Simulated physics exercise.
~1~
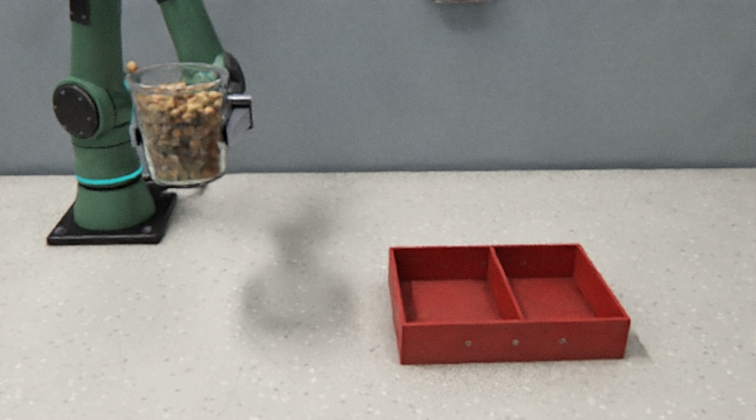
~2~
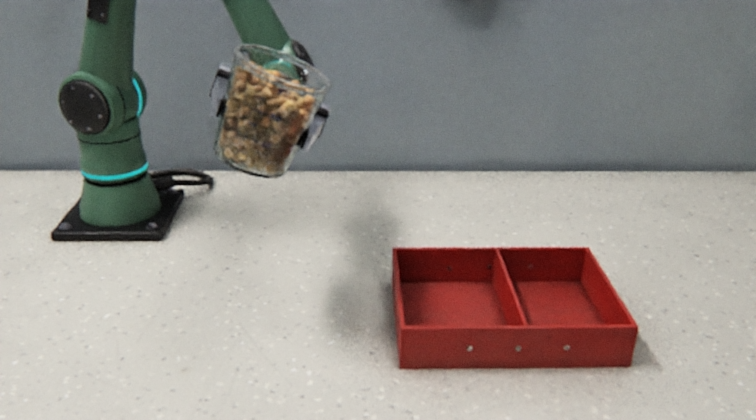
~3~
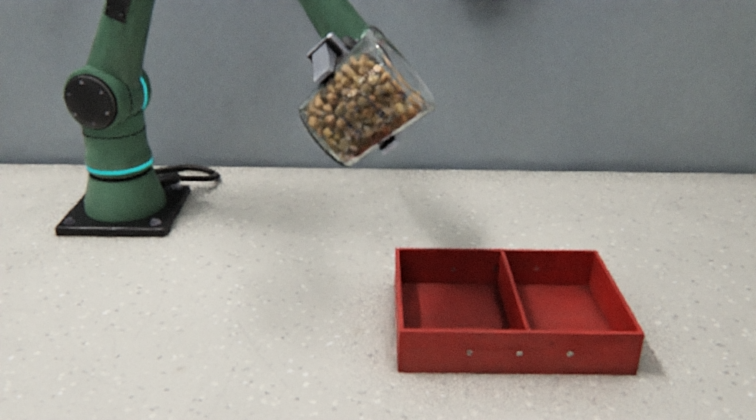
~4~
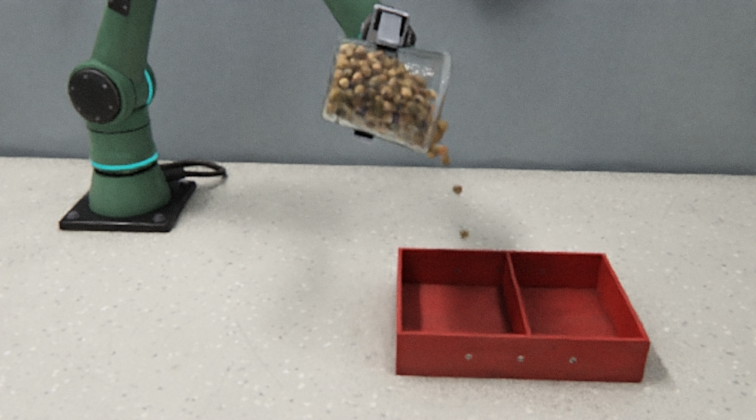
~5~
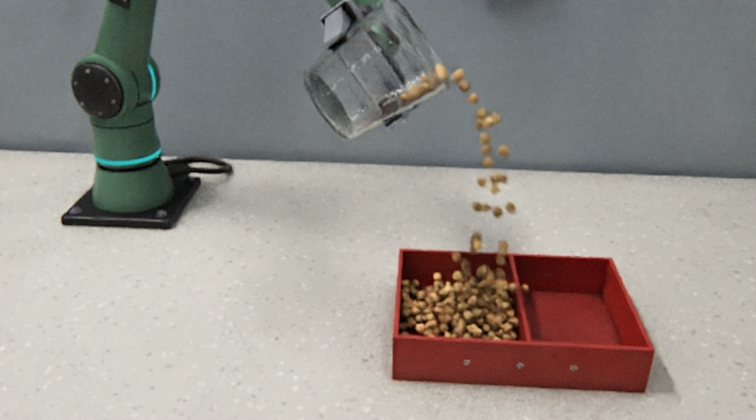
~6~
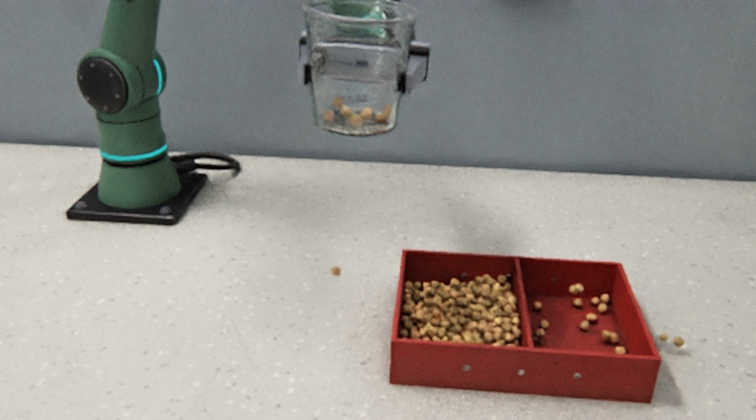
The clip opens with a green robot arm holding a clear beaker full of dried chickpeas, left of a red box divided into two parts on a pale speckled table. The arm carries the beaker to the right, tipping it as it goes. A few chickpeas drop from the rim, then a stream pours into the box, heaping up in the left part. The arm swings the beaker back upright with a few chickpeas still inside. Most end up in the left part, with some scattered in the right part and a few outside the box.
